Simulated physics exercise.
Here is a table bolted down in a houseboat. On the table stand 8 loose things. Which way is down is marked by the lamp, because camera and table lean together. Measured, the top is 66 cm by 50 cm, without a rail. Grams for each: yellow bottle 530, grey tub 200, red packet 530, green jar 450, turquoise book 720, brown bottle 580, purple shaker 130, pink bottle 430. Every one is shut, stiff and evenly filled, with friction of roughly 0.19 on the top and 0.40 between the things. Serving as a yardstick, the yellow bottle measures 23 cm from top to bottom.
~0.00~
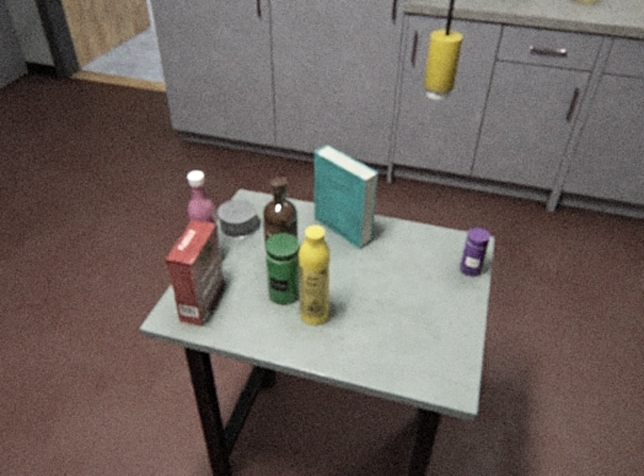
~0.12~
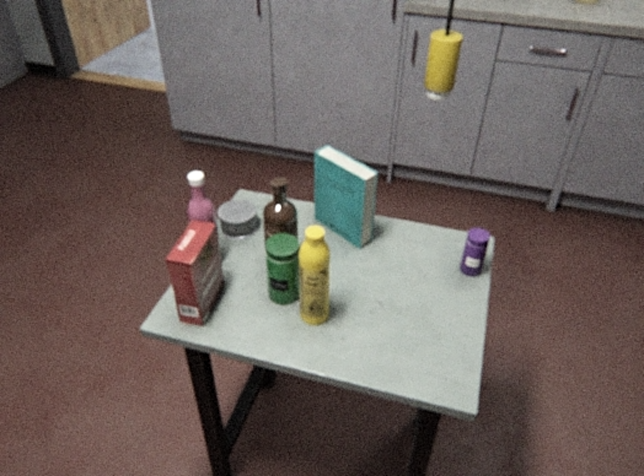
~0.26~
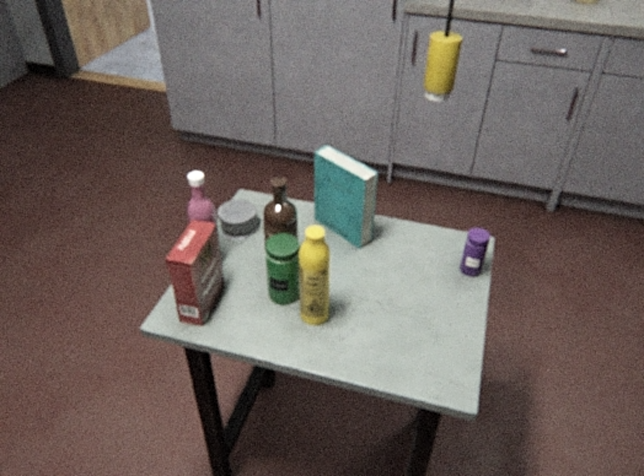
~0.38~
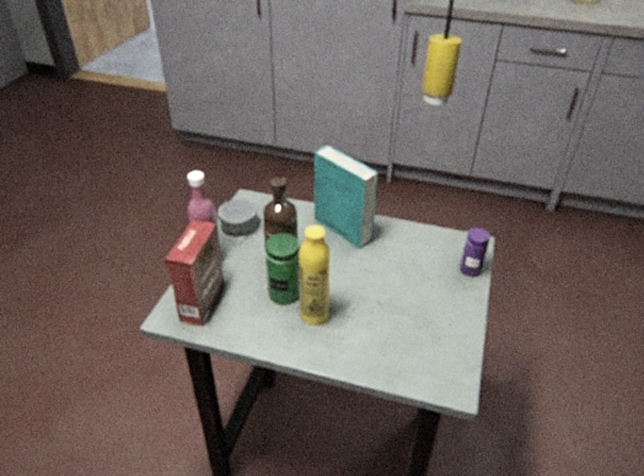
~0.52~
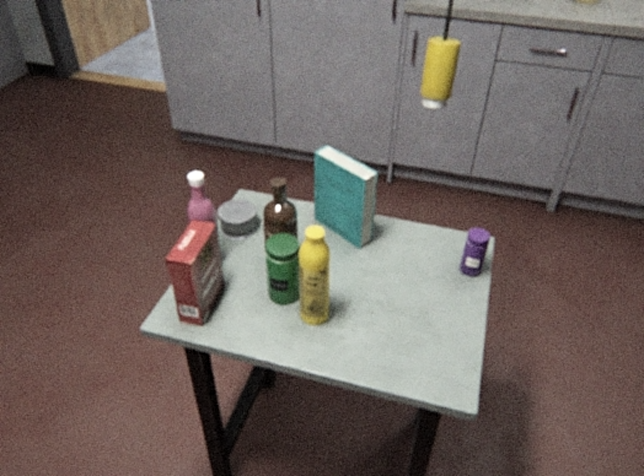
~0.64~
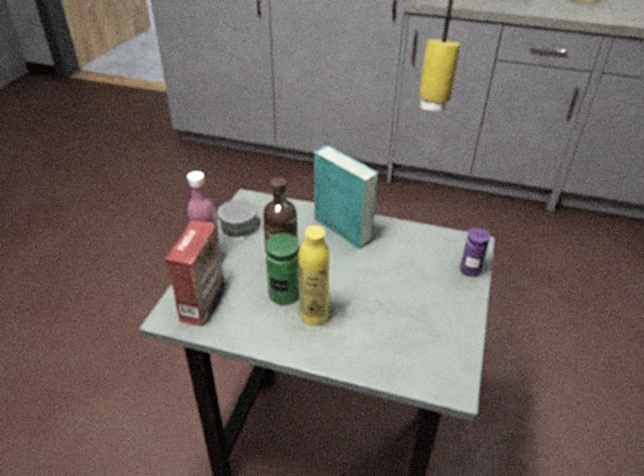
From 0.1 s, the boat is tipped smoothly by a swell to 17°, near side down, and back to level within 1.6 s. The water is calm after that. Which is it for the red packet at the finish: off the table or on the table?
It ends off the table.
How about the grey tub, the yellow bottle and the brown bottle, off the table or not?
Outcome: The grey tub remains on its support; the yellow bottle departs its support; the brown bottle departs its support.
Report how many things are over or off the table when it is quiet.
That makes 5.
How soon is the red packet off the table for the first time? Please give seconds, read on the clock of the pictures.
That comes at close to 1.1 seconds.
By 1.14 s, heel 13°, near side down; red packet now off the table; turquoise book 11 cm from its spot; yellow bottle 11 cm from its spot.
By 1.44 s, heel 4°, near side down; yellow bottle, green jar and pink bottle now off the table; turquoise book 25 cm from its spot; brown bottle 24 cm from its spot.
By 1.64 s, boat level; brown bottle now off the table; purple shaker 28 cm from its spot; turquoise book 29 cm from its spot.
By 1.94 s, boat level; purple shaker 28 cm from its spot; grey tub 28 cm from its spot; turquoise book 29 cm from its spot.
When it is over (2.3 s), off the table, yellow bottle, red packet, green jar, brown bottle and pink bottle; not toppled but over 5 cm from the start, grey tub, turquoise book and purple shaker.
